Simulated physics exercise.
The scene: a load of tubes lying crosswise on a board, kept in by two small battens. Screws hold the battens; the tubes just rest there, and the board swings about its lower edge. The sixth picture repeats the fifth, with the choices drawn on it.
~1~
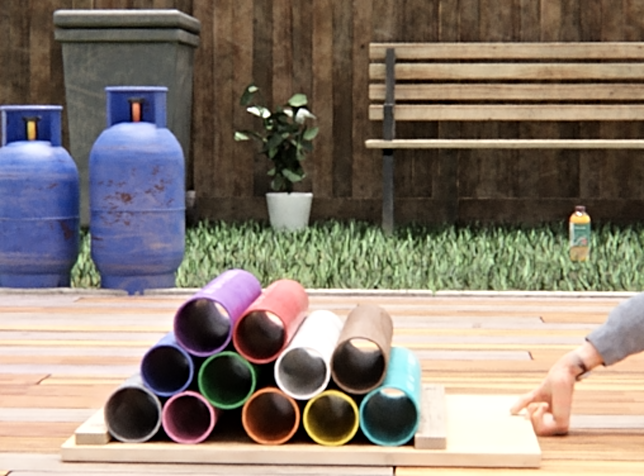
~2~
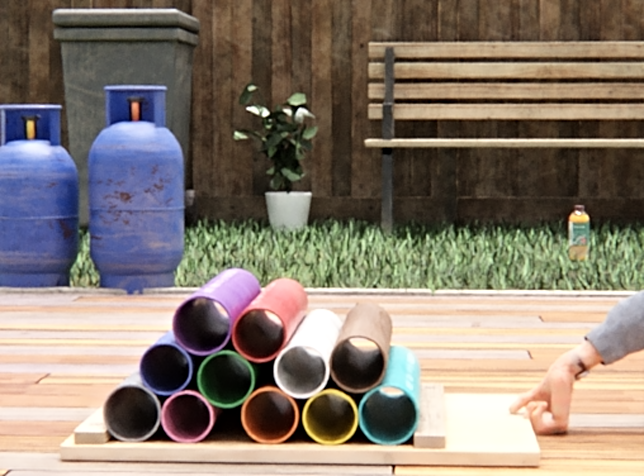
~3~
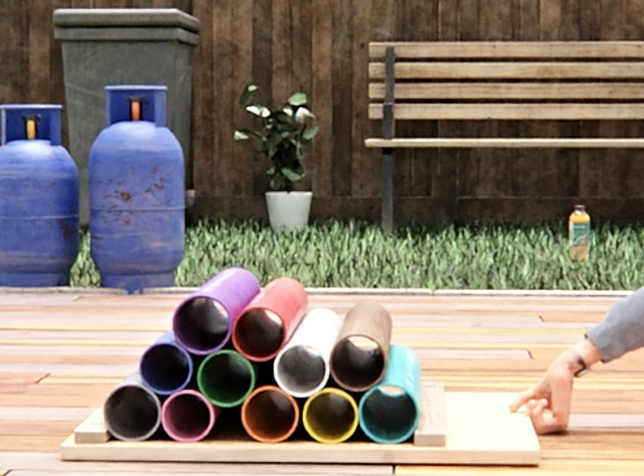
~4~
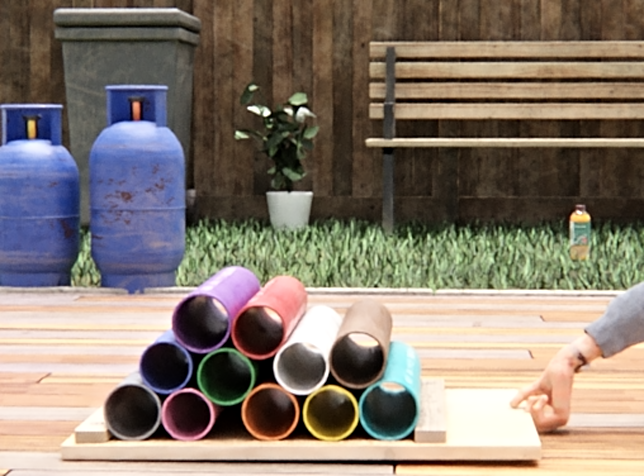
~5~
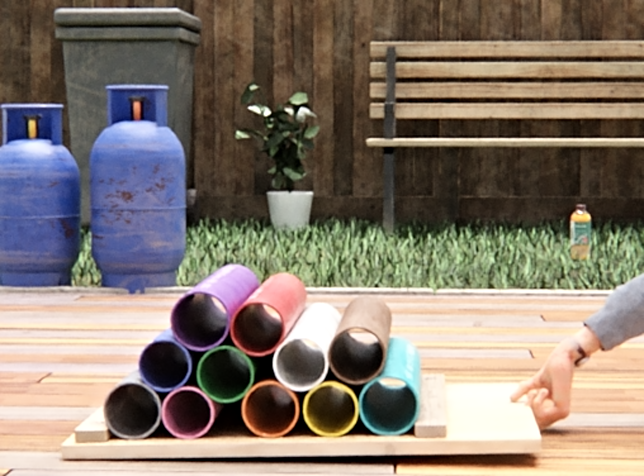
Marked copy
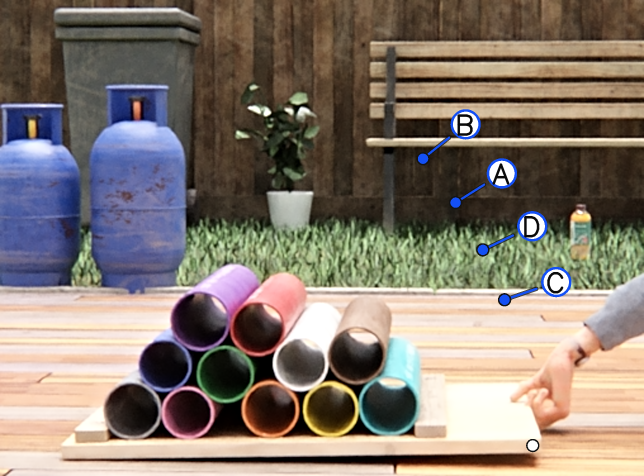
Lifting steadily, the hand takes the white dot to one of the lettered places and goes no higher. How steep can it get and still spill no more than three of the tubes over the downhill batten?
Mark C is as high as it can go.
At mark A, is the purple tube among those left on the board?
No.
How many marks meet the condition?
One of them.
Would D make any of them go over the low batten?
At D: Yes.
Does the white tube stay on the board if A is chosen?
No.
On the marked copy, A at (456, 203); B at (423, 159); C at (505, 300); D at (483, 250); the white dot at (533, 446).
Following C. Soon after the start, board at 16°.
Later, board at 20°.
In the end, board at 20°, two over the low batten (blue, purple).
As for the rest, A six over the low batten; B eleven over the low batten; D six over the low batten.
